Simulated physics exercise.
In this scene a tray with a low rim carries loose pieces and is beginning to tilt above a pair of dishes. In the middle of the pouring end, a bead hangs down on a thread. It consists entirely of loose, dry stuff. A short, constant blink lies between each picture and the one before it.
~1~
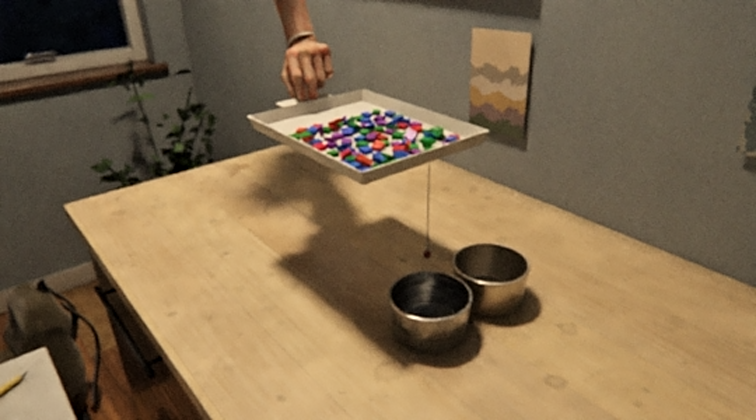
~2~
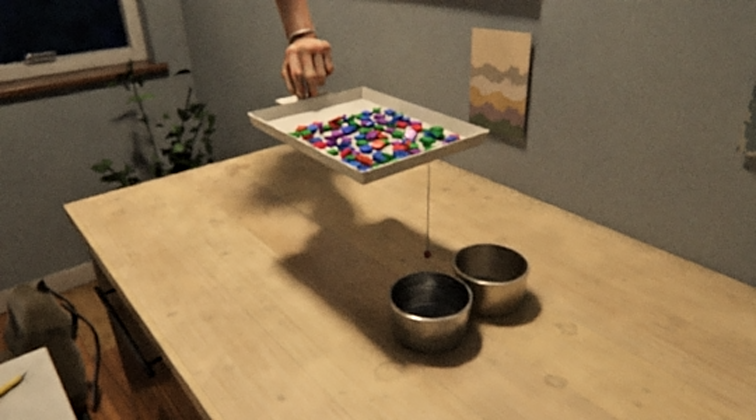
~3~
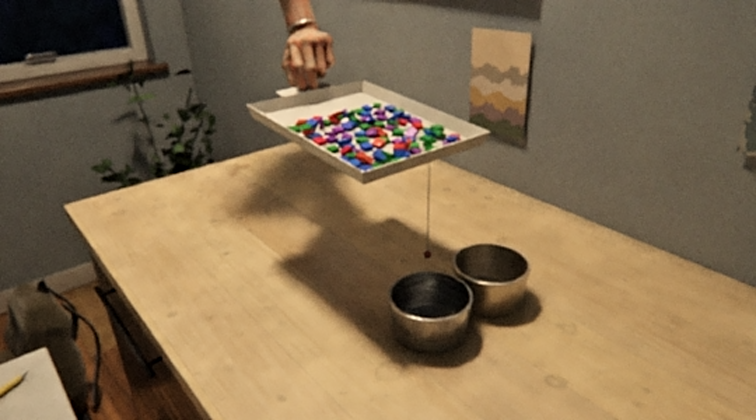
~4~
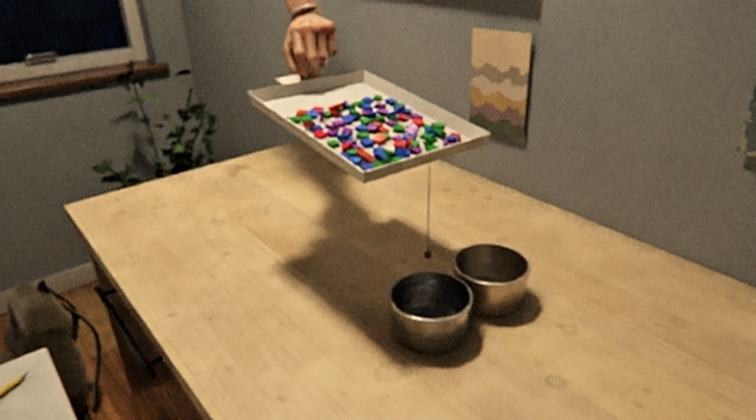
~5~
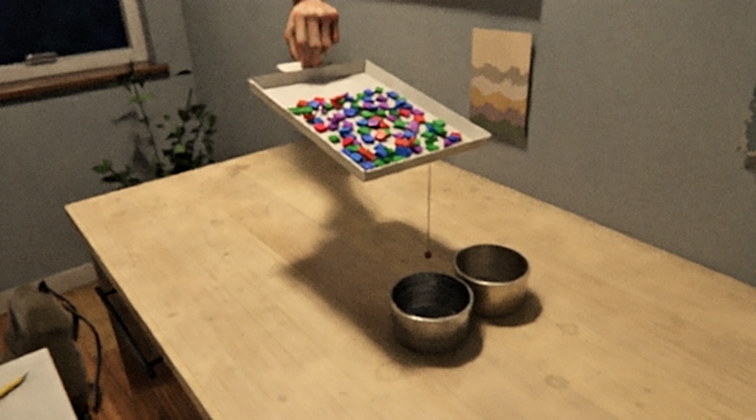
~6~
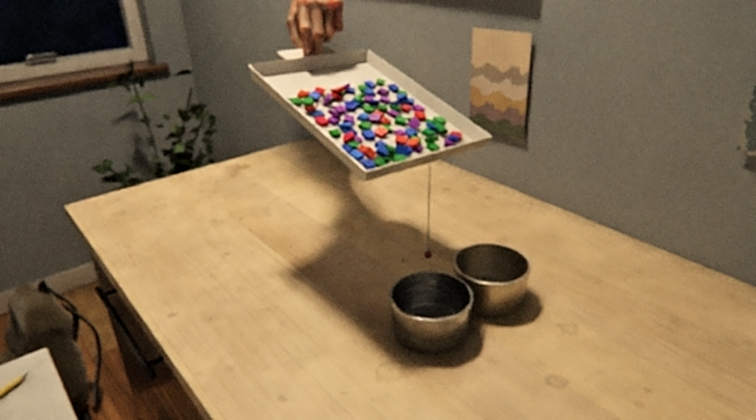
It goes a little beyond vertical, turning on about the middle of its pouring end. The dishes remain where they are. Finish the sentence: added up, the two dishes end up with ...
... over half of it.
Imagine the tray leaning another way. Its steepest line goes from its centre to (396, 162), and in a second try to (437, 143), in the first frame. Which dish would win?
So, first the left-side one, then the right-side one.
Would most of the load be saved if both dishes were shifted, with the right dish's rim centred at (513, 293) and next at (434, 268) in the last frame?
Well, it comes to a lesser portion at first and a lesser portion after that.
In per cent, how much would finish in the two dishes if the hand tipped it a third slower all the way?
Result: About 80 per cent.
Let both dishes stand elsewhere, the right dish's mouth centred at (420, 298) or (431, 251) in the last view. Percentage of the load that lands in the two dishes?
About 20 and 0 per cent.
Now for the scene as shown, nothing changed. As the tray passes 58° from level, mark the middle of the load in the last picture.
Somewhere near pixel (428, 126).
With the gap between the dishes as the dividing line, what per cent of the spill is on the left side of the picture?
Close to 40 per cent of the spill, I think.
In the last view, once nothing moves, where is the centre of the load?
Somewhere close to (484, 297) in the last picture.
Soon, tray tipped steeply; all on the tray.
A while on, tray tipped right over; most on the tray; a stray few in the left dish; a small part in the right dish; a stray few outside both; a stray few in the air.
Towards the end, tray tipped past a quarter turn; about a quarter in the left dish; about half in the right dish; about a quarter outside both.
Finally, tray tipped past a quarter turn; about a quarter in the left dish; about half in the right dish; about a quarter outside both.
